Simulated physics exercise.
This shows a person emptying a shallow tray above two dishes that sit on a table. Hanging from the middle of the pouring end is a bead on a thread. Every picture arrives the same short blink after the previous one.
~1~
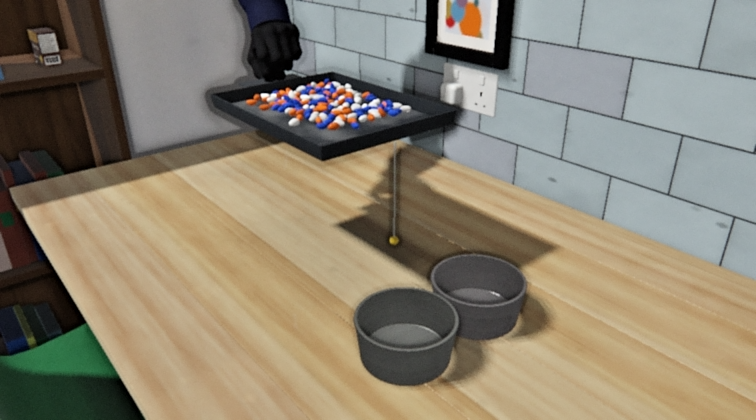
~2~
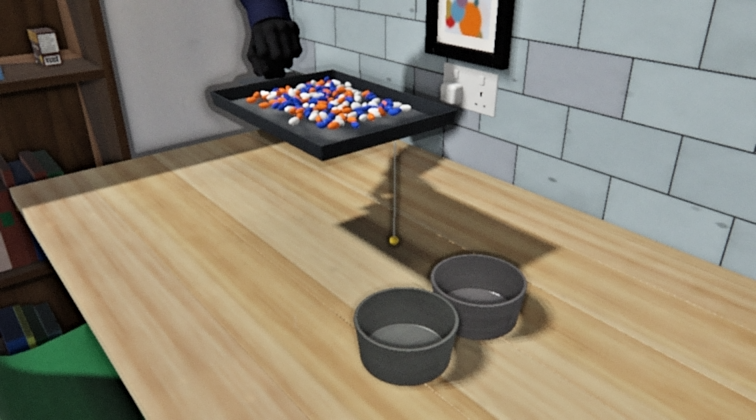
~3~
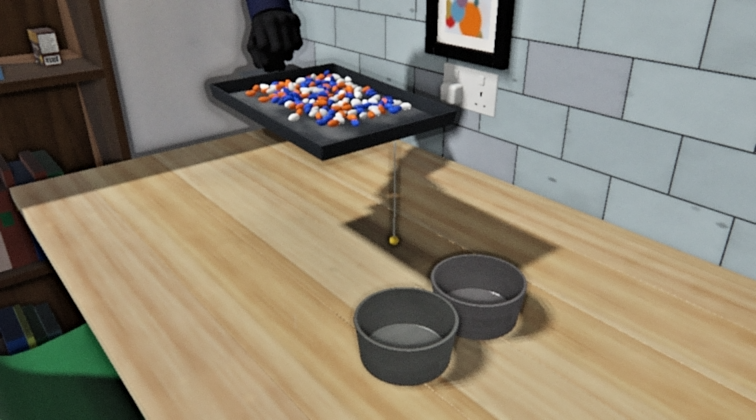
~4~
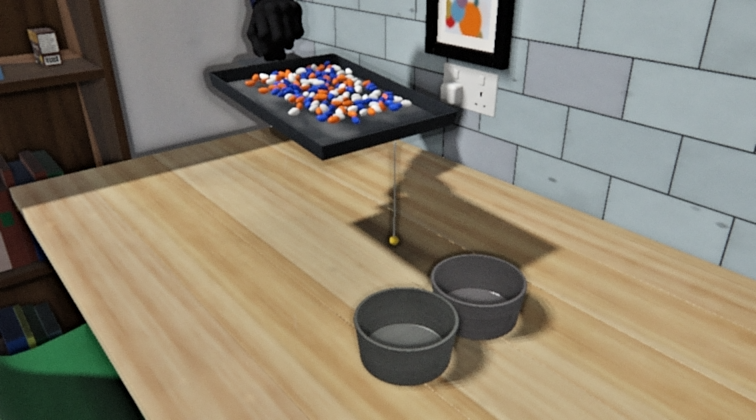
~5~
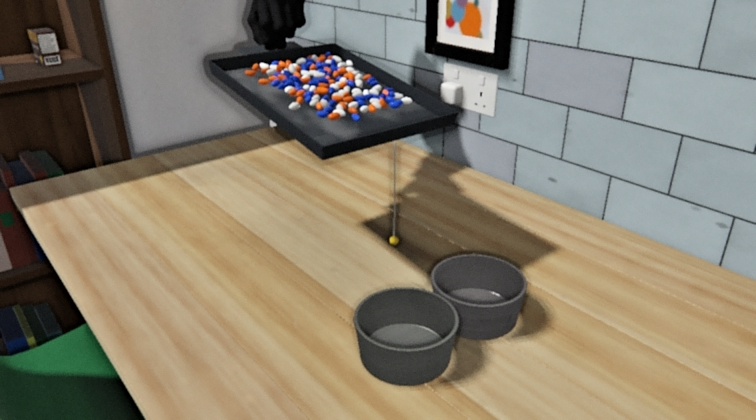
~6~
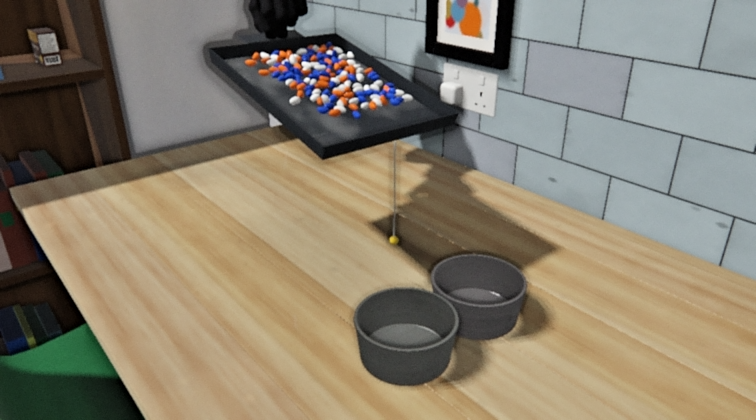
On a wooden table beside a tiled wall, two dark dishes sit below a hanging bead while a gloved hand holds a black tray of orange, white and blue jelly beans, gradually raising its far end into a slight tilt.
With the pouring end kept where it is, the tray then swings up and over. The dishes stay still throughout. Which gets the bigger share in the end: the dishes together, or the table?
The table gets the bigger share.
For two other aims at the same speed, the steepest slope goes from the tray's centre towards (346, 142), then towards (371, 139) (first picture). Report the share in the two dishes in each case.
Case one near 10 %; case two near 30 %.
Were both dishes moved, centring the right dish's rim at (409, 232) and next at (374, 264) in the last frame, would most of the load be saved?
The first place gets a lesser share, the second a lesser share.
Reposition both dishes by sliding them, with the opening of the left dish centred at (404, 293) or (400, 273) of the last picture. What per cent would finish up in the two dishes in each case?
Trial 1: 80 percent; trial 2: 80 percent.
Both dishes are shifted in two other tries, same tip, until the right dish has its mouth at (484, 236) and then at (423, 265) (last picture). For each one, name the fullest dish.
Well, first the one further left, then the one further right.
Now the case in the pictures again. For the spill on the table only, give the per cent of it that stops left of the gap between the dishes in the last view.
I make it about 60 percent or so.
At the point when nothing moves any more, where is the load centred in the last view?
Close to (444, 293).
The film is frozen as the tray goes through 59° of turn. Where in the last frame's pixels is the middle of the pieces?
Close to (411, 113).
Just after the last frame, tray tipped steeply; almost all on the tray; just a few in the left dish; just a few in the air.
A moment on, tray tipped right over; the larger part on the tray; just a few in the left dish; about a tenth in the right dish; about a tenth outside both; about a tenth in the air.
Further on, tray tipped past a quarter turn; about a tenth in the left dish; roughly a quarter in the right dish; roughly two thirds outside both.
When it is over, tray tipped past a quarter turn; about a tenth in the left dish; roughly a quarter in the right dish; roughly two thirds outside both.
